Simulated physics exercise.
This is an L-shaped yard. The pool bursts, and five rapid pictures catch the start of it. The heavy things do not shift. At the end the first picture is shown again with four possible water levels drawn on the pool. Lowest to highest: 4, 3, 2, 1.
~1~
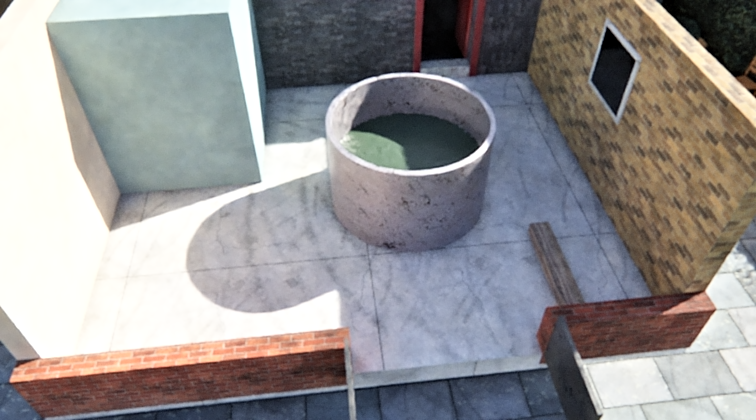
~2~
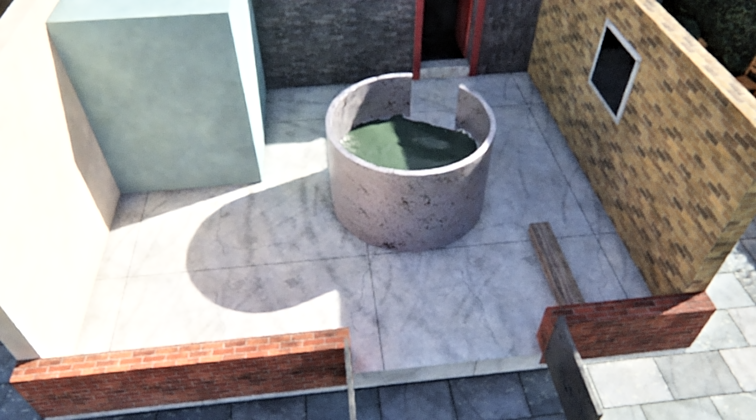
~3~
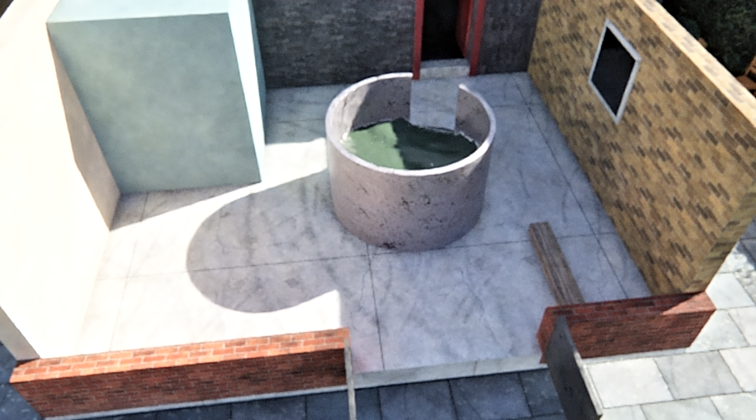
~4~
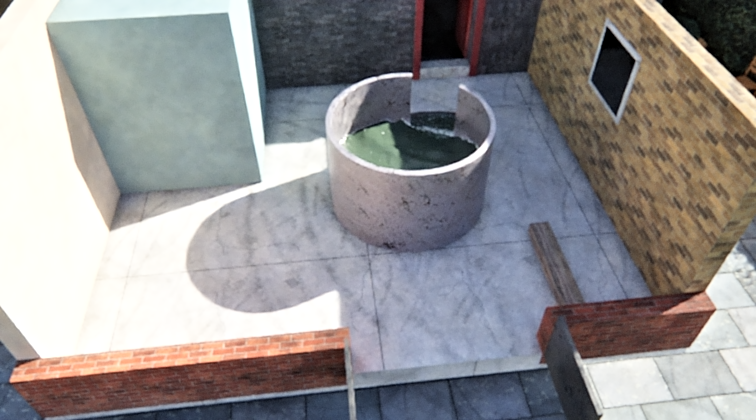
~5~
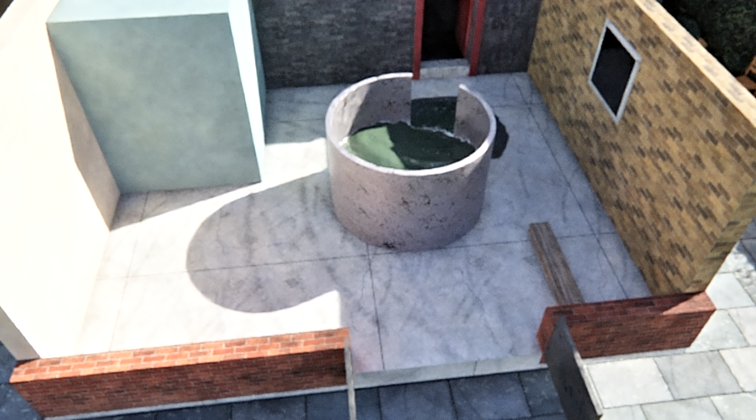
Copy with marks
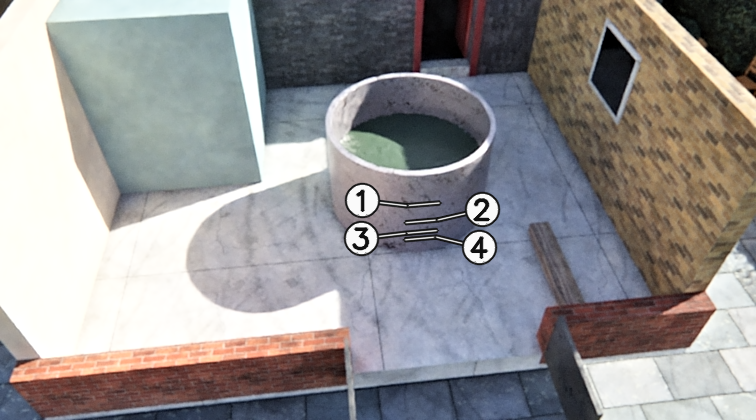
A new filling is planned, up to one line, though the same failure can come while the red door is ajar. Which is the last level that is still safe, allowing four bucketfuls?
Use level 2.
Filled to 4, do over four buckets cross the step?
No.
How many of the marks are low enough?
Three of the four.
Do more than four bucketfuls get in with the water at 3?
No, that is safe.
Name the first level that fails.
That would be 1.
On the marked copy, 1 at (423, 204); 2 at (421, 221); 3 at (421, 231); 4 at (420, 238); from the bottom up 4, 3, 2, 1.
Choosing 1, about 13 bucketfuls get in.
Choosing 2, a splash gets over, under a bucket.
Choosing 3, nothing gets over.
Choosing 4, nothing gets over.
